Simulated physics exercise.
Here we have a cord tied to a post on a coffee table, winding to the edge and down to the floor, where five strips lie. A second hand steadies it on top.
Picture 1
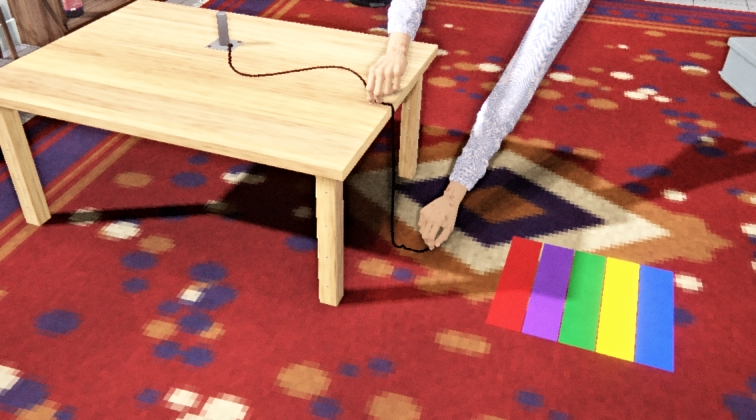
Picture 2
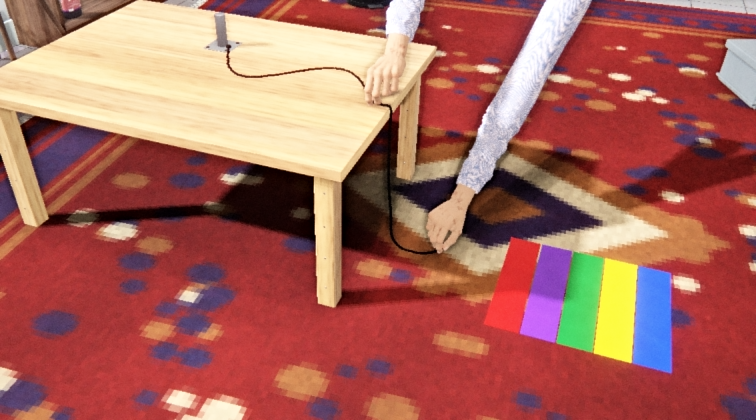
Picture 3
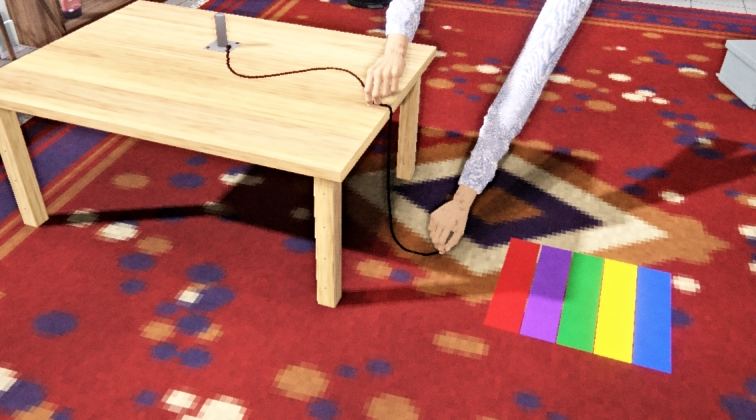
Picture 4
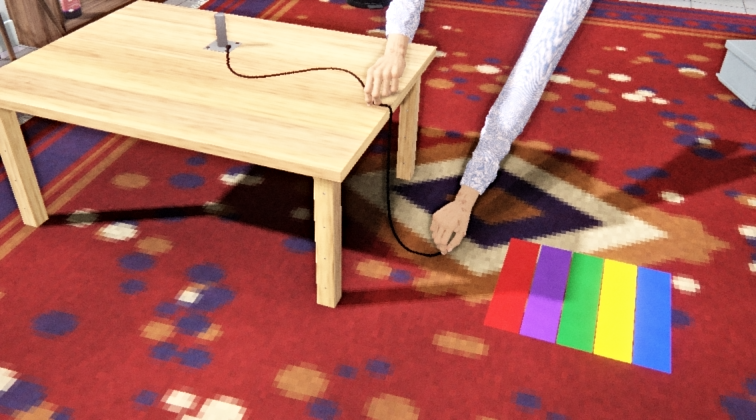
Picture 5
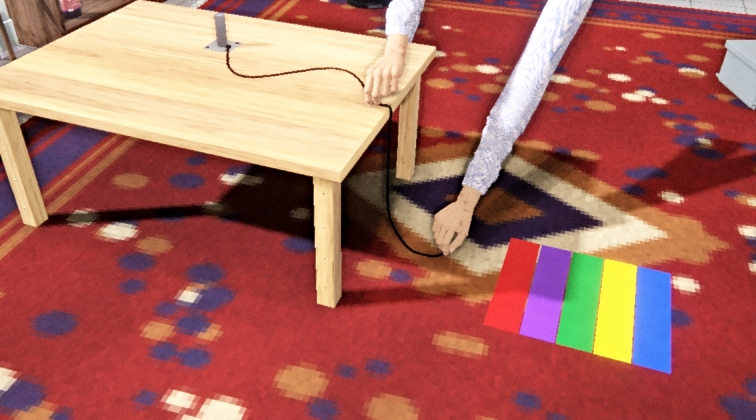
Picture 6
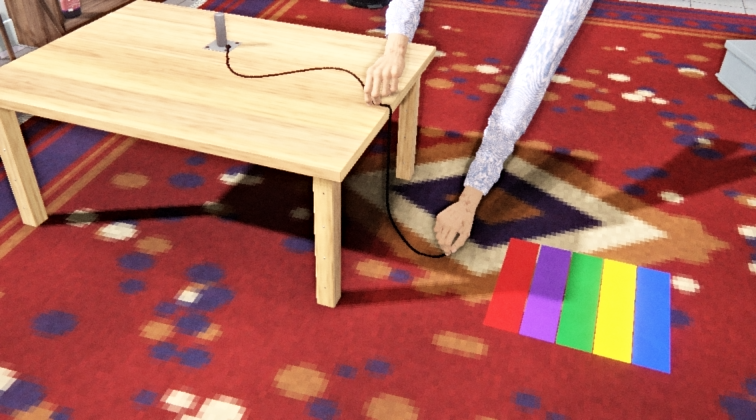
A dark cord running from a post across a wooden coffee table and over its edge shifts slightly right at its lower end, drawn by one hand near the carpet beside five coloured strips, while another hand stays at the table edge.
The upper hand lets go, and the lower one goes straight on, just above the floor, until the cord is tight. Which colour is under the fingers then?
The end stops over the yellow strip.
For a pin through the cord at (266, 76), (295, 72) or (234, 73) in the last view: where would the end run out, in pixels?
In that order: (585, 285), (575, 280) and (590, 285).
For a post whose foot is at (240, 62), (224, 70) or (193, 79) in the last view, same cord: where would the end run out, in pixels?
Try by try, around (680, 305), (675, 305) and (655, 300).
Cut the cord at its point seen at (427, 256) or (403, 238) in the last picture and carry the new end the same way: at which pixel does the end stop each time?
In that order: (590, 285) and (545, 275).
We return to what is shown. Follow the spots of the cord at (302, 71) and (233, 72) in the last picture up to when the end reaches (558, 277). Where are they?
Near (342, 77) and (283, 60).
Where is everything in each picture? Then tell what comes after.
End (434, 245); red (508, 310); purple (543, 318); green (579, 328); yellow (616, 337); blue (655, 347), in the first frame.
End (442, 249); cord through (228, 61) (272, 76) (348, 71) (371, 102) (389, 165) (391, 228), in the second frame.
End (444, 250), in the third frame.
End (446, 250); cord through (227, 61) (272, 76) (347, 71) (371, 102) (388, 165) (392, 228), in the fourth frame.
End (448, 251), in the fifth frame.
End (450, 251); cord through (227, 61) (272, 76) (347, 71) (371, 102) (388, 165) (396, 228), in the sixth frame.
A little later, end near (558, 277); over purple.
Next, end near (602, 287); over green.
When it is tight, end near (628, 293); over yellow. It gets as far as the yellow strip.
